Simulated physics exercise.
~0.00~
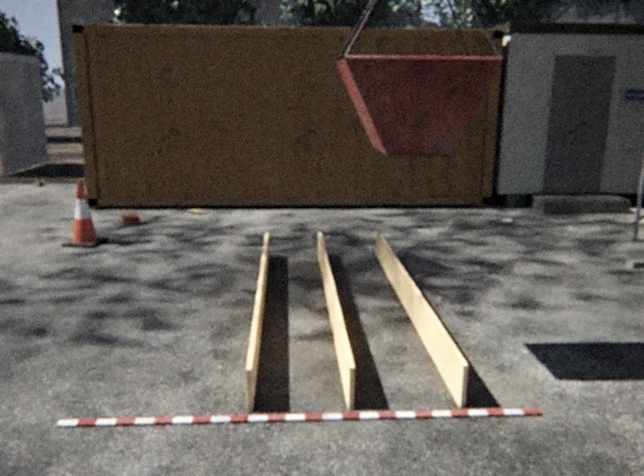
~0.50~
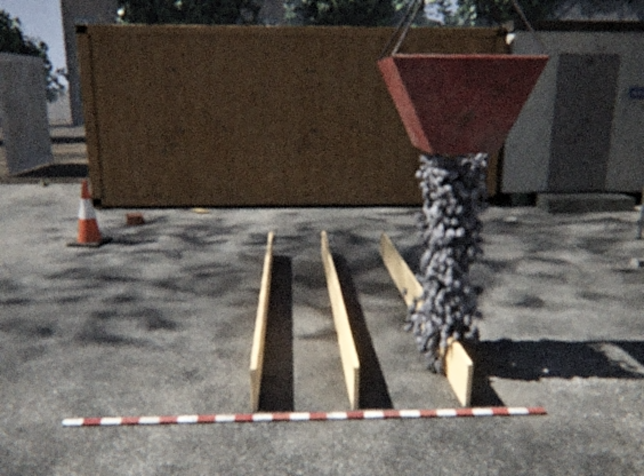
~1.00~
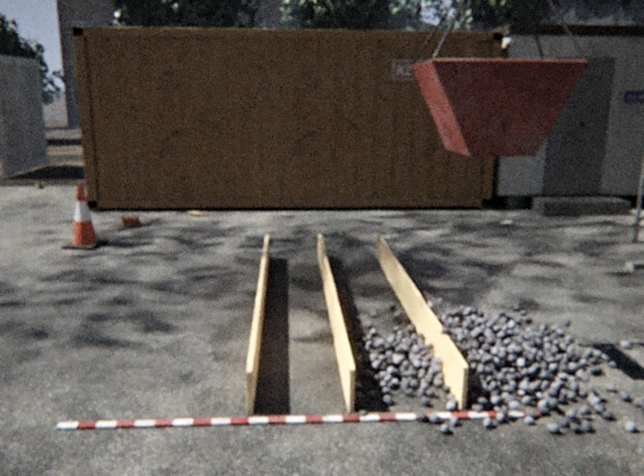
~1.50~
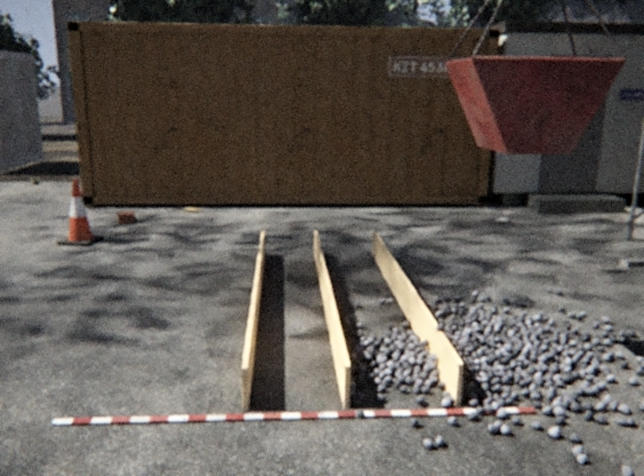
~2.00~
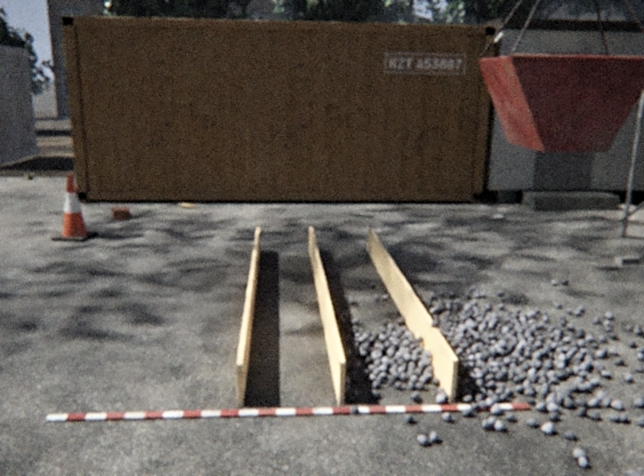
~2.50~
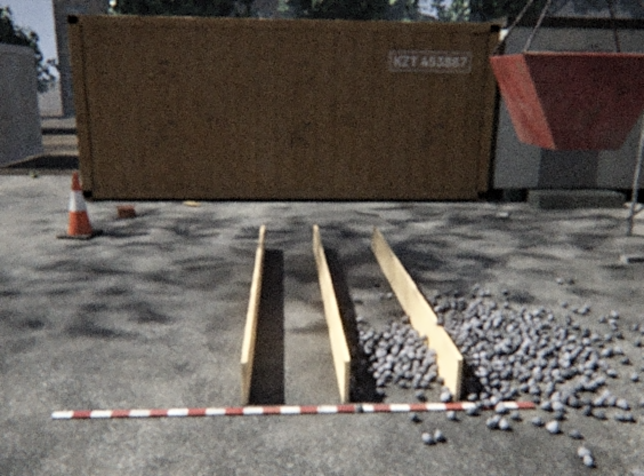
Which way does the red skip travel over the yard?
The red skip travels to the right, and it keeps going that way after its stones have poured out.
